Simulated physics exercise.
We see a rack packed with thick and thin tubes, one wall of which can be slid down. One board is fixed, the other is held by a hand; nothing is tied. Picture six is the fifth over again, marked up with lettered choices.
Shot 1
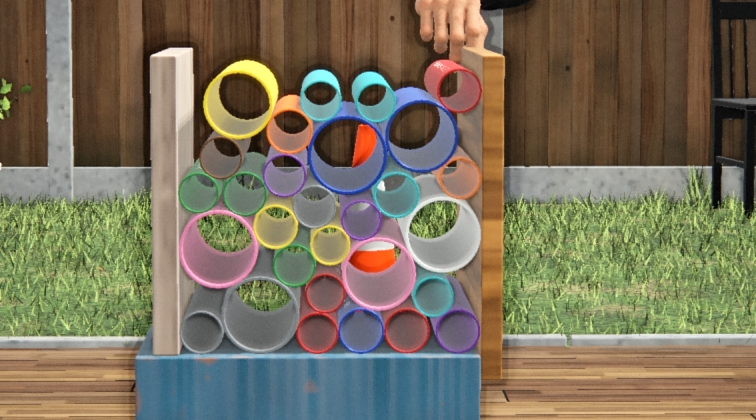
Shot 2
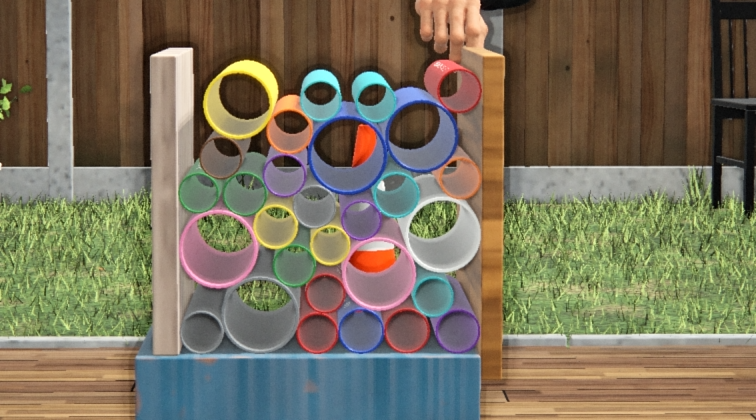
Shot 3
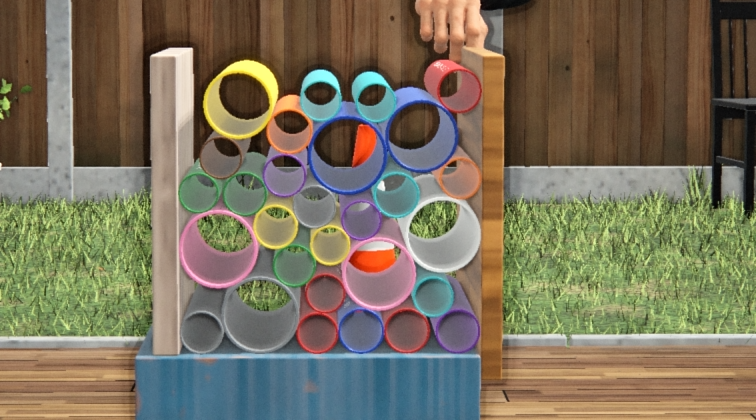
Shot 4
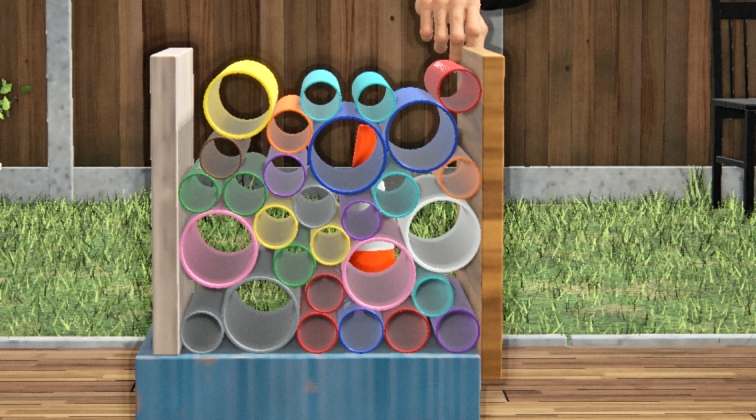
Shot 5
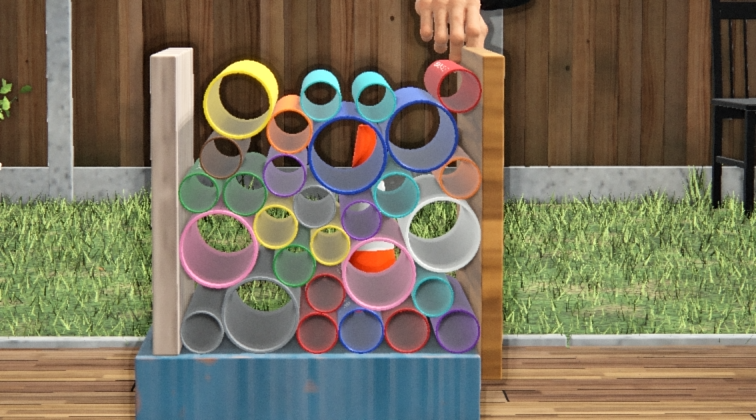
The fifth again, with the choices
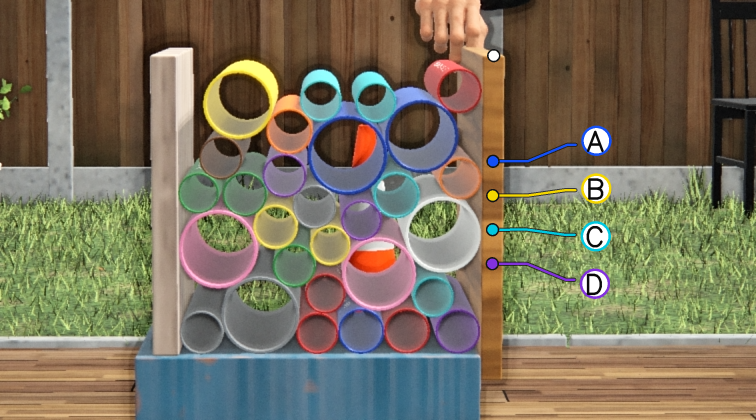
A hand rests on the right board of a rack packed with colourful tubes, barely moving.
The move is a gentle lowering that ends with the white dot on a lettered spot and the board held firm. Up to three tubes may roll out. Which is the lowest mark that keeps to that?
It can be let down to B.
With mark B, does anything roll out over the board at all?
At B: Yes.
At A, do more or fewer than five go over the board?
Fewer than five.
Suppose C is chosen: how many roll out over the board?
The count is four.
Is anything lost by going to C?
Yes.
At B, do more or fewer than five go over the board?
It loses fewer than five.
On the marked copy, A at (493, 161); B at (493, 196); C at (493, 230); D at (492, 264); the white dot at (494, 55).
Following B. Soon after the start, top of the board (481, 120).
Later, top of the board (481, 193).
In the end, top of the board (481, 195), one out over the board.
As for the rest, A none out over the board; C four out over the board; D four out over the board.
